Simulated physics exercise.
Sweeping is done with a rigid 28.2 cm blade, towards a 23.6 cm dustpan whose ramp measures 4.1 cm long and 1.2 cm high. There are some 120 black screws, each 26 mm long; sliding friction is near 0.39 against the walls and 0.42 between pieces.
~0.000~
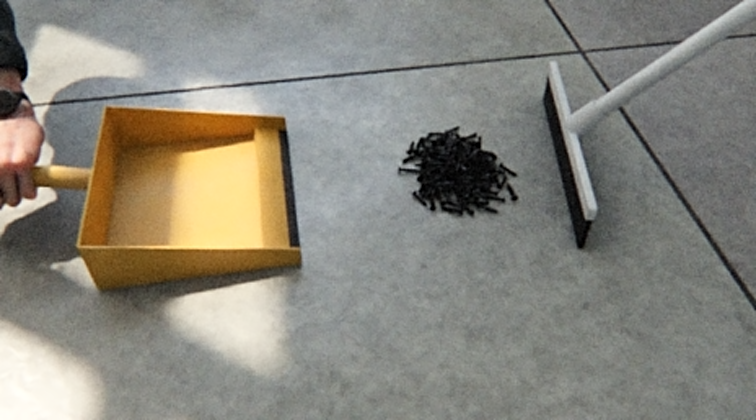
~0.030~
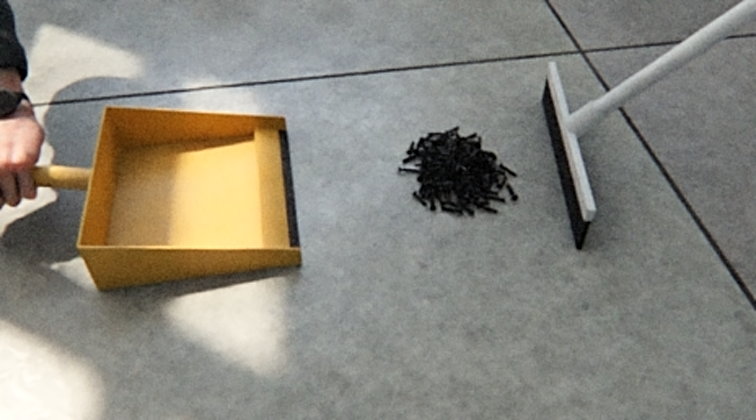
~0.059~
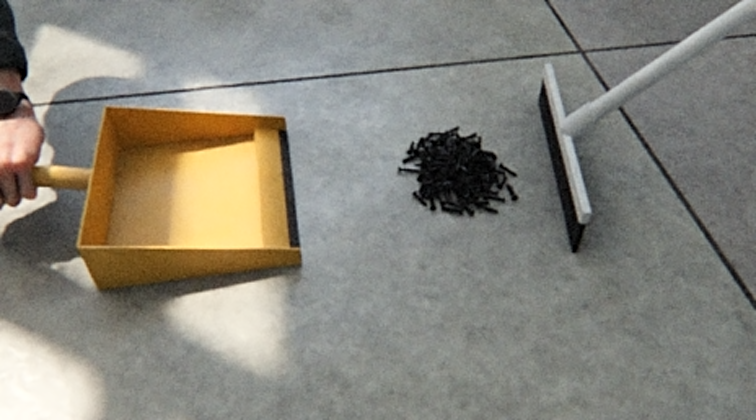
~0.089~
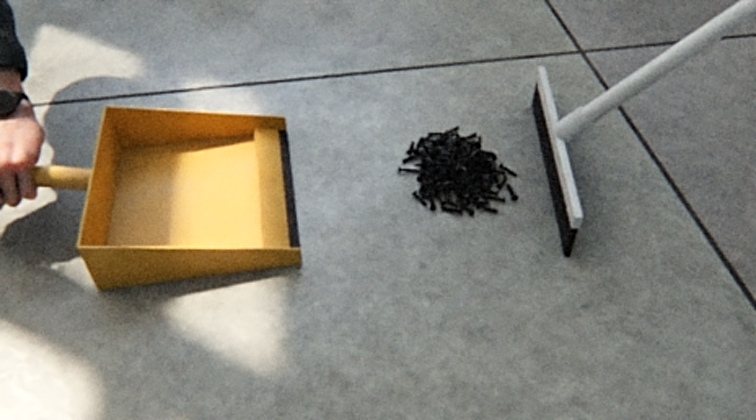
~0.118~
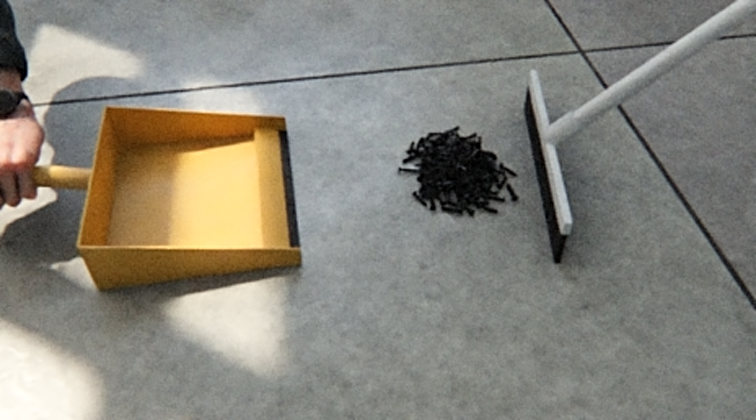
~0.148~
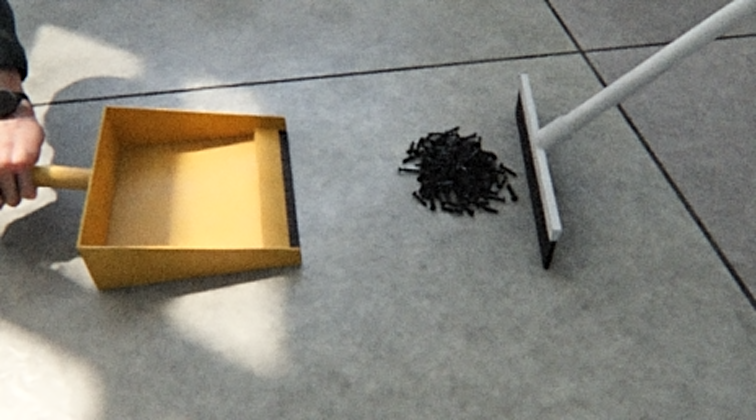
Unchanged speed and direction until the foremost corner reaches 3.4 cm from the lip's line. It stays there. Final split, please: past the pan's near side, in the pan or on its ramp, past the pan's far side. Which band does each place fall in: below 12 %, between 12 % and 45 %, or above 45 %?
Past the pan's near side: Below 12 %, in the pan or on its ramp: Below 12 %, past the pan's far side: Below 12 %.
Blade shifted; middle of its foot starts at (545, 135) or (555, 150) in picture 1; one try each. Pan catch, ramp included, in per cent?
I'd put it near 0 per cent for the first and near 0 per cent for the second.
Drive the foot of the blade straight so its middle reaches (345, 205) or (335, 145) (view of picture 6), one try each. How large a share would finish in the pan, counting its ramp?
The two tries give about 5 and 10 percent.
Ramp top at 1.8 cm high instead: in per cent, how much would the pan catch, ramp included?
Then around 0 percent, ramp counted.
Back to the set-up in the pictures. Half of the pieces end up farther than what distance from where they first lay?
I'd say close to 16 cm.
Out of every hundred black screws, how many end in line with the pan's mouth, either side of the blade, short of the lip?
95 %.
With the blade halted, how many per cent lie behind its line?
About 20 percent.
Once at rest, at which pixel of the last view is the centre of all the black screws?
Approximately (340, 193) in the last picture.
After 0.38 s, middle of the blade 18 cm from the lip; 0 % over the lip, far side 0 %, near side 0 %.
After 0.54 s, middle of the blade 10 cm from the lip; 0 % over the lip, far side 0 %, near side 0 %.
Then, at 0.82 s, middle of the blade 6 cm from the lip; 0 % over the lip, far side 0 %, near side 5 %.
In the end, at 1.3 s, near side 5 %, pan 0 %, far side 0 %, in front of the lip or behind the blade 95 %.
